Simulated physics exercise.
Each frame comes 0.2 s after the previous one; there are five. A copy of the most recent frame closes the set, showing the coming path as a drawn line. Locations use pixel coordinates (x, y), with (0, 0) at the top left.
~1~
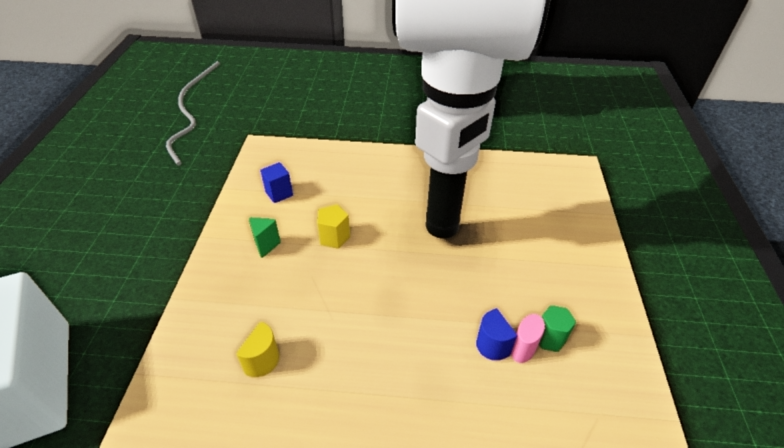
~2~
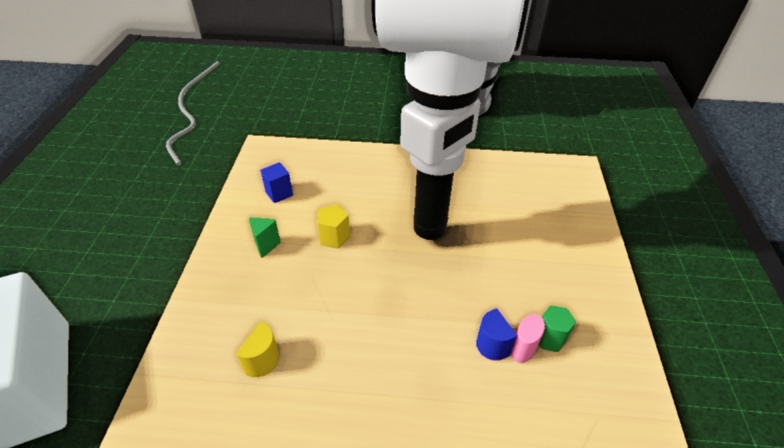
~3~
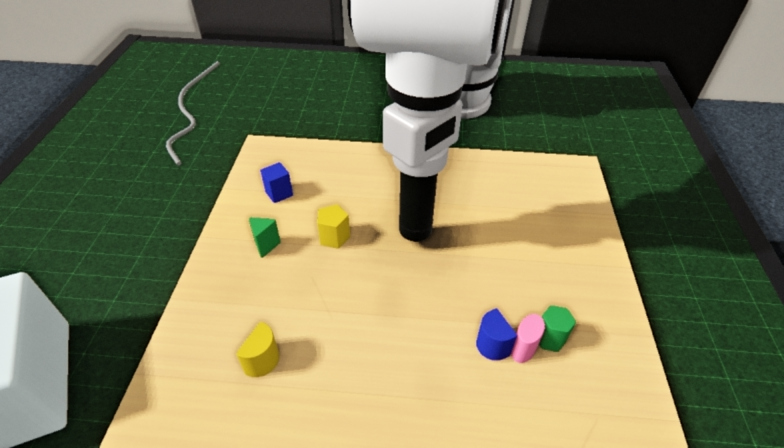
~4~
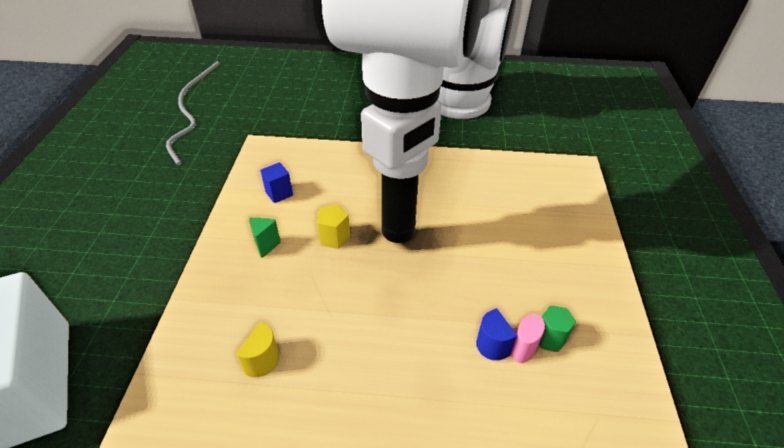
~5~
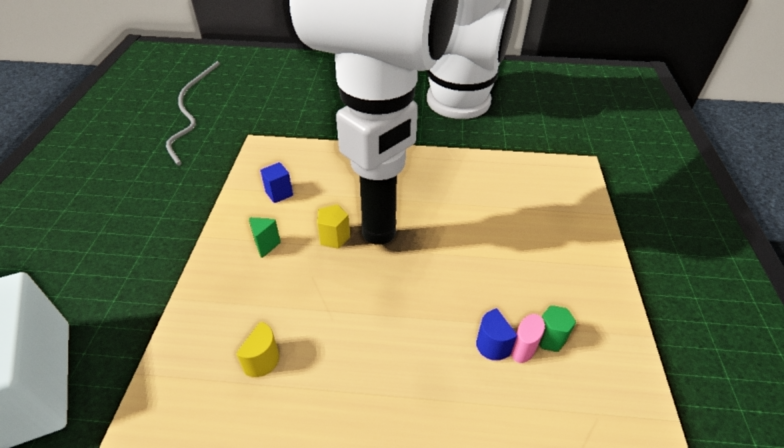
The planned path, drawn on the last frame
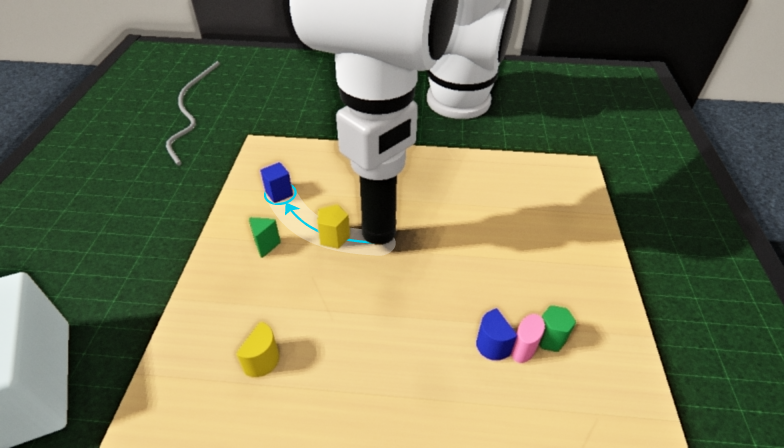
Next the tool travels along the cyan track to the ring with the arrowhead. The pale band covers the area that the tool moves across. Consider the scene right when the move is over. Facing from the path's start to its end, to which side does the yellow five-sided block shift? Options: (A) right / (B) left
(B)
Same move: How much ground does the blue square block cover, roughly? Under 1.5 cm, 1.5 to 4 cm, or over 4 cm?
That block covers between 1.5 and 4 cm.
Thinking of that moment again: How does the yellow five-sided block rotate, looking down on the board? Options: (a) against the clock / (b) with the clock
That would be a.
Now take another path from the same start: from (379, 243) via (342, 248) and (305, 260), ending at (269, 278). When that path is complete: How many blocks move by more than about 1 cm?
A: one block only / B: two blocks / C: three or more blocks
I choose A.
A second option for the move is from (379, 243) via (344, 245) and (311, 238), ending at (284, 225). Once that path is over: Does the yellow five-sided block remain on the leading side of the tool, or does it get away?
The tool keeps it before itself.
Drawn move, from (379, 243) through (334, 237) and (299, 219) to (280, 193).
On the path given first. One third of the way, tool (333, 227); yellow five-sided block (301, 211), turned 25° anticlockwise.
Two thirds of the way, tool (297, 209); yellow five-sided block (264, 203), turned 65° anticlockwise.
At the end, tool (278, 184); green triangle still; blue square block (265, 157); yellow five-sided block (262, 202), turned 70° anticlockwise.
